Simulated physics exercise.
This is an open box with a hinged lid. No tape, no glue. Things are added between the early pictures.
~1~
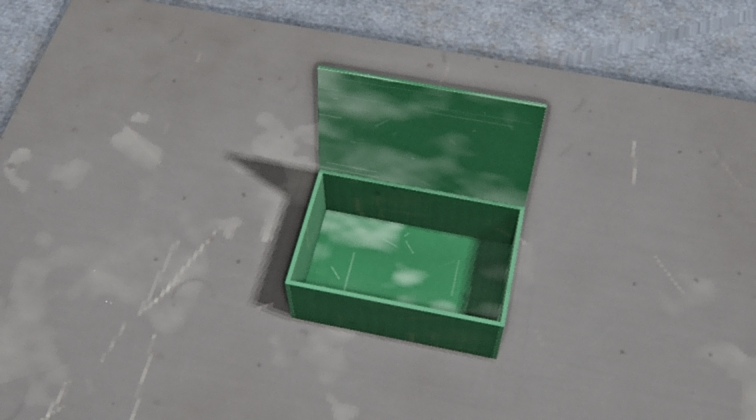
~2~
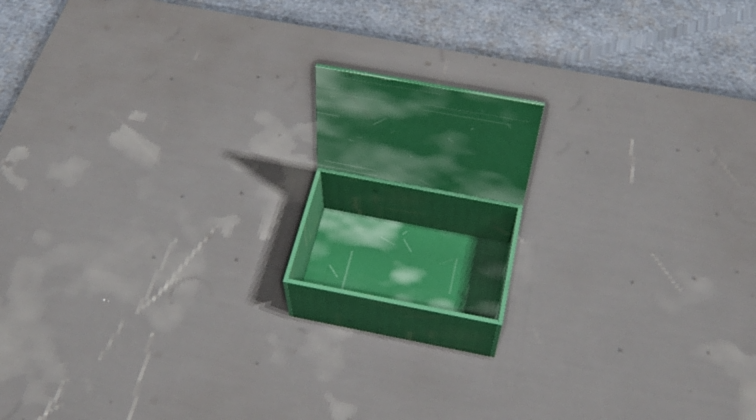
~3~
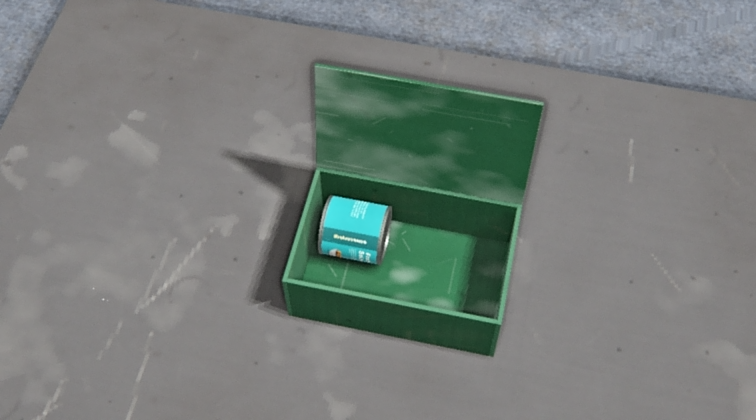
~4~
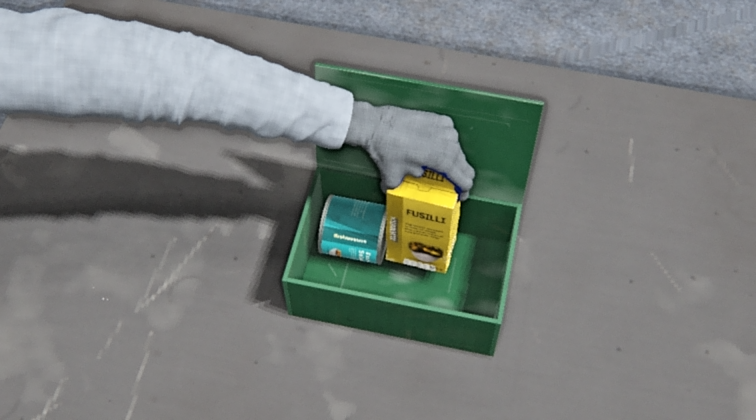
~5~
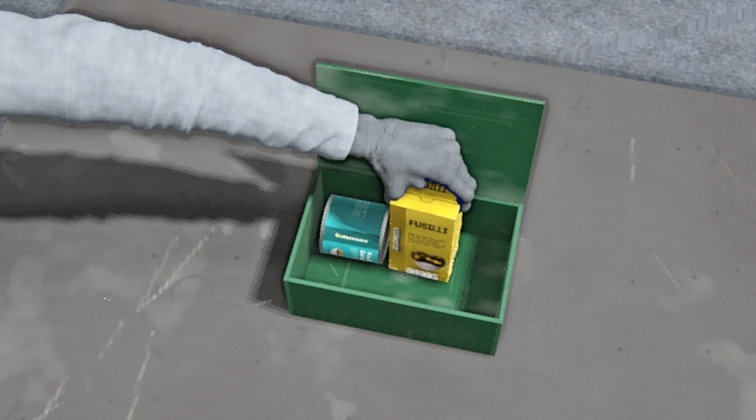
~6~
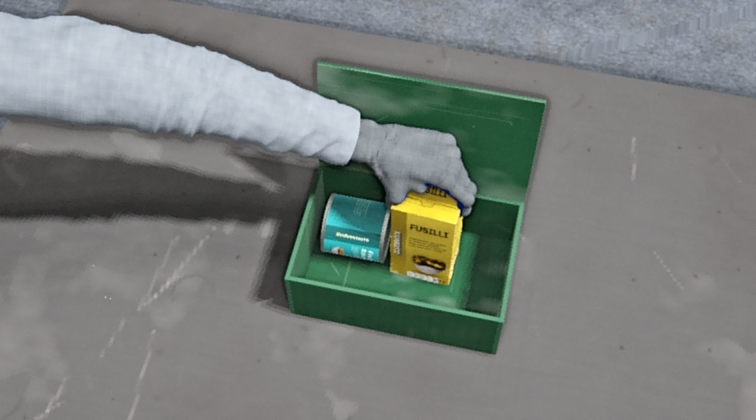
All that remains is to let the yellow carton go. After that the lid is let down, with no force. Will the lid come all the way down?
It stays ajar.
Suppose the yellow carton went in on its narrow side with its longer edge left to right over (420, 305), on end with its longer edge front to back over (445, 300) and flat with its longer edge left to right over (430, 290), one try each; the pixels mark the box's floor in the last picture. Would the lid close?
First try: It shuts flat; second try: It is held up; third try: It closes.
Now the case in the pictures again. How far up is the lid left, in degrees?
About 65°.
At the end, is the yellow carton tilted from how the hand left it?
The yellow carton stays as placed.
Then, 1.00 s past the last view, lid starting down.
Then, 1.40 s past the last view, lid 72° above the rim.
Then, 2.50 s past the last view, lid 66° above the rim.
Then, 4.40 s past the last view, lid 65° above the rim.
Finally, lid 65° above the rim; both still in place. Final places as the last picture's camera would see them, yellow carton near (426, 231).
